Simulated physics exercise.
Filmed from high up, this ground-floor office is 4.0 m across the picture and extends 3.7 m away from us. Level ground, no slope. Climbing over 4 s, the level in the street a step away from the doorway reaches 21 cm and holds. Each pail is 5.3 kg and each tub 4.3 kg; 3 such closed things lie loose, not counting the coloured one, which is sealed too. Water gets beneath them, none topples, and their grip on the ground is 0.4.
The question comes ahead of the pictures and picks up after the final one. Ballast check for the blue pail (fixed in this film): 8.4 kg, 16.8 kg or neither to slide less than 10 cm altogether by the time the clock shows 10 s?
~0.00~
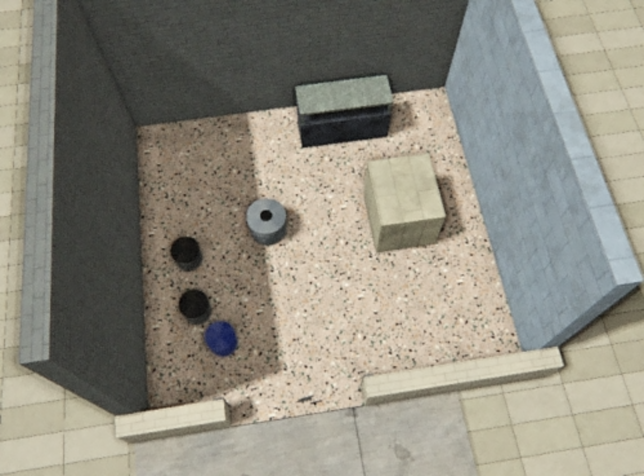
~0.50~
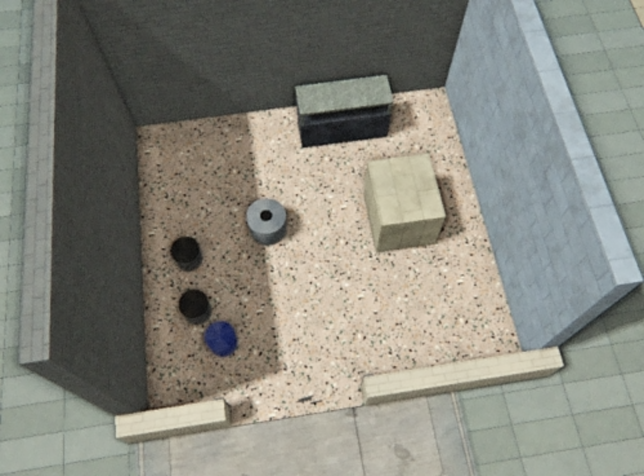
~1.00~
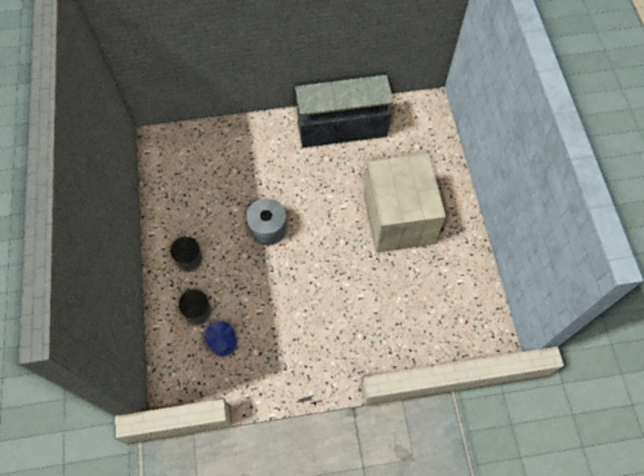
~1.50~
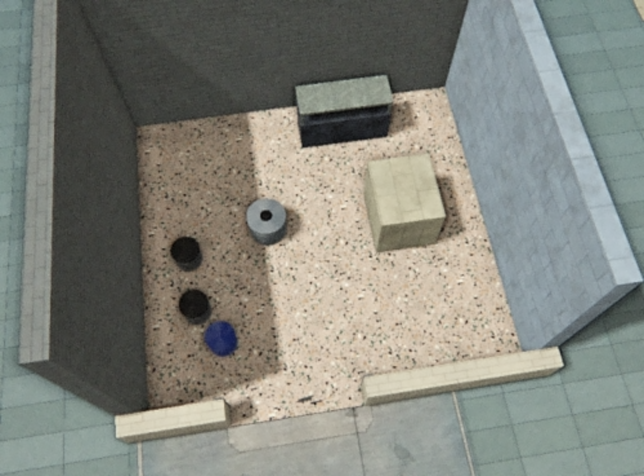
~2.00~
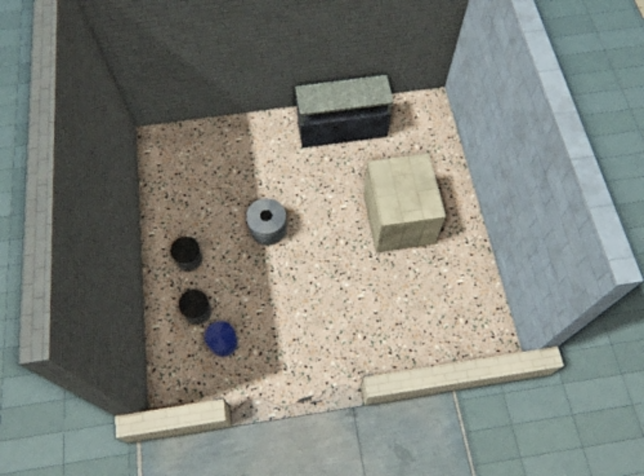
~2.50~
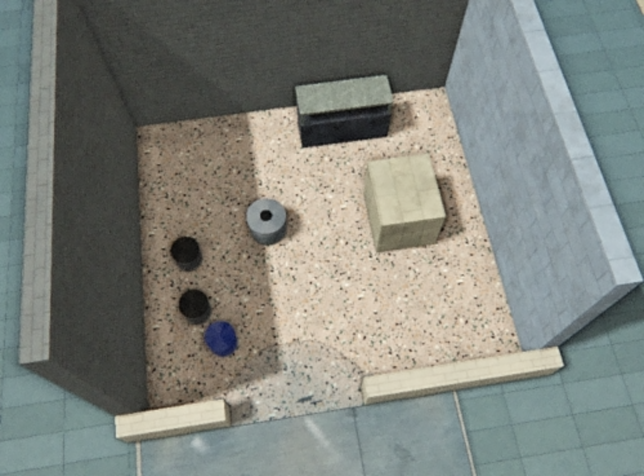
It is steadied by only the greater weight.
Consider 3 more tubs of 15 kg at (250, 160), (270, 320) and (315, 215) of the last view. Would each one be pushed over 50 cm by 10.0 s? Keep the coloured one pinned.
First: Beyond the limit; second: Beyond the limit; third: Beyond the limit.
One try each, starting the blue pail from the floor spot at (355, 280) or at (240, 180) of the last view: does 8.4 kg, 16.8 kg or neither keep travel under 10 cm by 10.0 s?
First try, only the heavier option works; second try, only the heavier option works.
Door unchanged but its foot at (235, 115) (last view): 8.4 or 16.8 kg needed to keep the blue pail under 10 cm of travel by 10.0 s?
Result: The heavier mass is required.
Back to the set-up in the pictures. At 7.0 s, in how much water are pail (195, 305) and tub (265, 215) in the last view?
Around 3 cm and 12 cm.
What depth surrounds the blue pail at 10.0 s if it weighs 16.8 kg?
Something like 12 centimetres.
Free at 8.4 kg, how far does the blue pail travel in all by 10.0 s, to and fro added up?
About 30 cm altogether.
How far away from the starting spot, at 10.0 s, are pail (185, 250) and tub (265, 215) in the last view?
One is off by 80 cm, the other by 120 cm, in the order asked.
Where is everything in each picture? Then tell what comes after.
In the first picture, the blue pail at (220, 336), on the bottom; water covers 0.0 m2; 0 of 4 have shifted.
In the second picture, the blue pail at (220, 336), on the bottom; water covers 0.0 m2; 0 of 4 have shifted.
In the third picture, the blue pail at (220, 336) rests on the ground; 0.0 m2 under water; 0 of 4 have shifted.
In the fourth picture, the blue pail at (220, 336), on the bottom; 0.0 m2 under water; 0 of 4 have shifted.
In the fifth picture, the blue pail at (220, 336) rests on the ground; 0.0 m2 under water; 0 of 4 have shifted.
In the sixth picture, the blue pail at (220, 336), on the bottom; 0.6 m2 under water; 0 of 4 have shifted.
After 3.5 s the blue pail would be 0 cm from its start with 8.4 kg and 0 cm from its start with 16.8 kg; 2 cm of water round it then.
After 4.5 s the blue pail would be 13 cm from its start with 8.4 kg and 0 cm from its start with 16.8 kg; 7 cm of water round it then.
After 7.0 s the blue pail would be 26 cm from its start with 8.4 kg and 0 cm from its start with 16.8 kg; 7 cm of water round it then.
After 10.0 s the blue pail would be 30 cm from its start with 8.4 kg and 0 cm from its start with 16.8 kg; 12 cm of water round it then.
